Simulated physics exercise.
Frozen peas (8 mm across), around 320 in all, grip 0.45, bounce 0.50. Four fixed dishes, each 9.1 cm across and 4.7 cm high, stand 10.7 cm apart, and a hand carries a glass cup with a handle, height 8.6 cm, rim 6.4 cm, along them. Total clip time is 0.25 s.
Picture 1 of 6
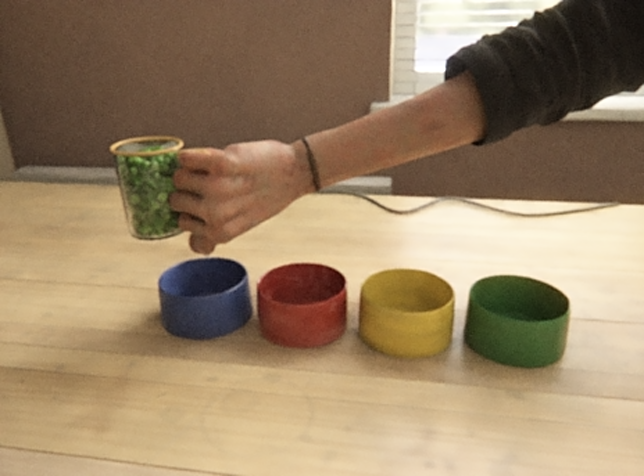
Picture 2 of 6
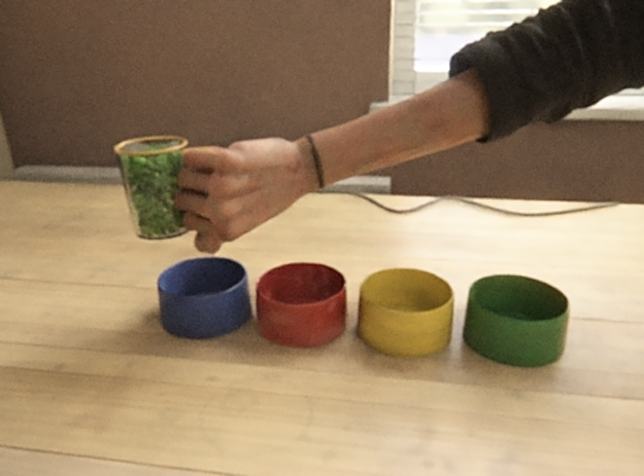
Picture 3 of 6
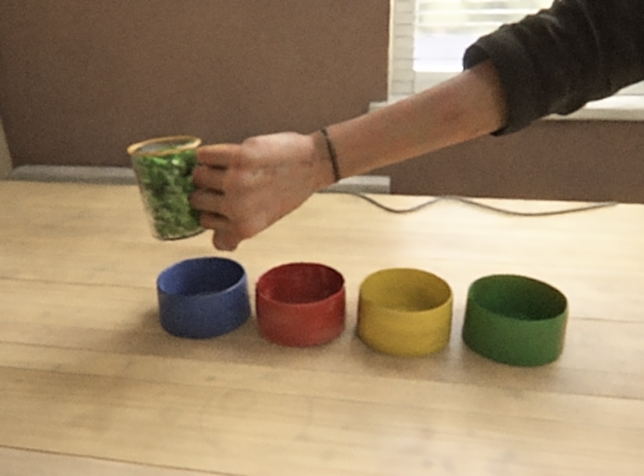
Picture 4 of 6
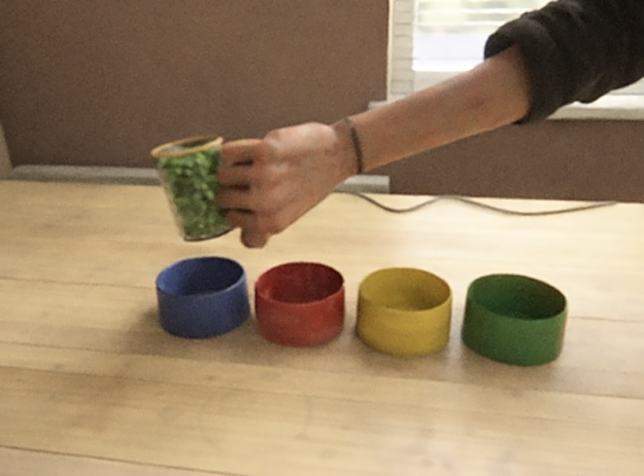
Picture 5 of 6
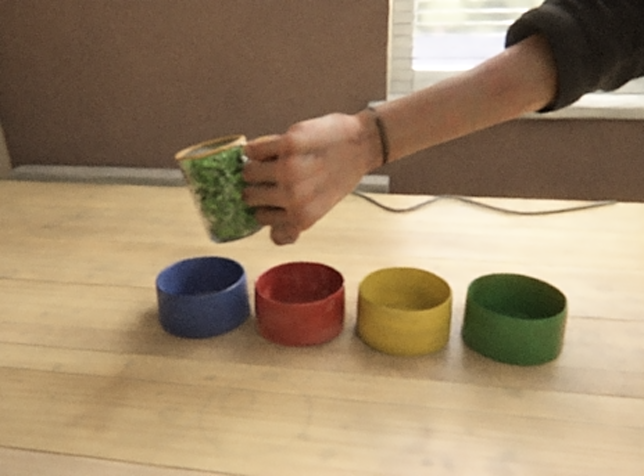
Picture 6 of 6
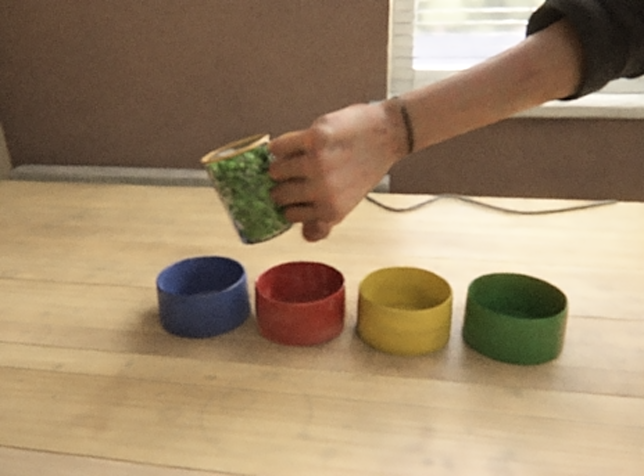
A hand holding a clear cup of green peas starts above and slightly left of a blue dish, the cup upright. It moves steadily right over a row of blue, red, yellow and green dishes, gradually tilting the cup leftward until it is above the gap between blue and red, peas still inside.
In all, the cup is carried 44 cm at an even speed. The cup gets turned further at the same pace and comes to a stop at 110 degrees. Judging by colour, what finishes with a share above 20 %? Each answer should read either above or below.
Red - below, blue - below, green - above, yellow - below, counter - below.
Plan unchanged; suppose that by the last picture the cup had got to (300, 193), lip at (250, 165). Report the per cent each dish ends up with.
It'd finish with red at 0, blue at 0, green at 100 and yellow at 0.
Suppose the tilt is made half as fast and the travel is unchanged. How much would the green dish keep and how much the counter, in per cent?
Green 100; counter 0.
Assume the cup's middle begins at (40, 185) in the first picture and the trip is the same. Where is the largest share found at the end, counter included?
The biggest share goes to yellow.
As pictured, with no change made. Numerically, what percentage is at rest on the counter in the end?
Around 0 percent, I'd guess.
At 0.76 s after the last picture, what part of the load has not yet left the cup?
Around 100 per cent of the load.
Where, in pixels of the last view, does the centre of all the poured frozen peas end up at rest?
At about (517, 315).
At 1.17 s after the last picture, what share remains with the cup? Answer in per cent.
Some 40 %.
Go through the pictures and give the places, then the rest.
In the first frame, cup at (154, 189), tilt 0 degrees, lip at (116, 145), moved 0.0 cm; middle of the pieces at (149, 193); blue dish at (203, 276); red dish at (302, 283); yellow dish at (407, 290); green dish at (519, 297).
In the second frame, cup at (158, 188), tilt 1 degrees, lip at (120, 145), moved 0.6 cm; middle of the pieces at (154, 192).
In the third frame, cup at (173, 189), tilt 4 degrees, lip at (134, 147), moved 2.3 cm; middle of the pieces at (169, 193).
In the fourth frame, cup at (198, 189), tilt 9 degrees, lip at (156, 151), moved 5.0 cm; middle of the pieces at (195, 194).
In the fifth frame, cup at (224, 190), tilt 14 degrees, lip at (180, 155), moved 7.6 cm; middle of the pieces at (221, 195).
In the sixth frame, cup at (252, 191), tilt 18 degrees, lip at (205, 159), moved 10.4 cm; middle of the pieces at (249, 196); blue dish at (202, 275); red dish at (300, 281); yellow dish at (405, 288); green dish at (517, 295).
Then, 0.46 s after the last picture, tilt 62 degrees; cup holds 100 %.
Then, 0.76 s after the last picture, tilt 91 degrees; cup holds 100 %.
Then, 1.17 s after the last picture, tilt 110 degrees; cup holds 40 %, green 60 %.
In the end, red 0 %, blue 0 %, green 100 %, yellow 0 %, counter 0 %.
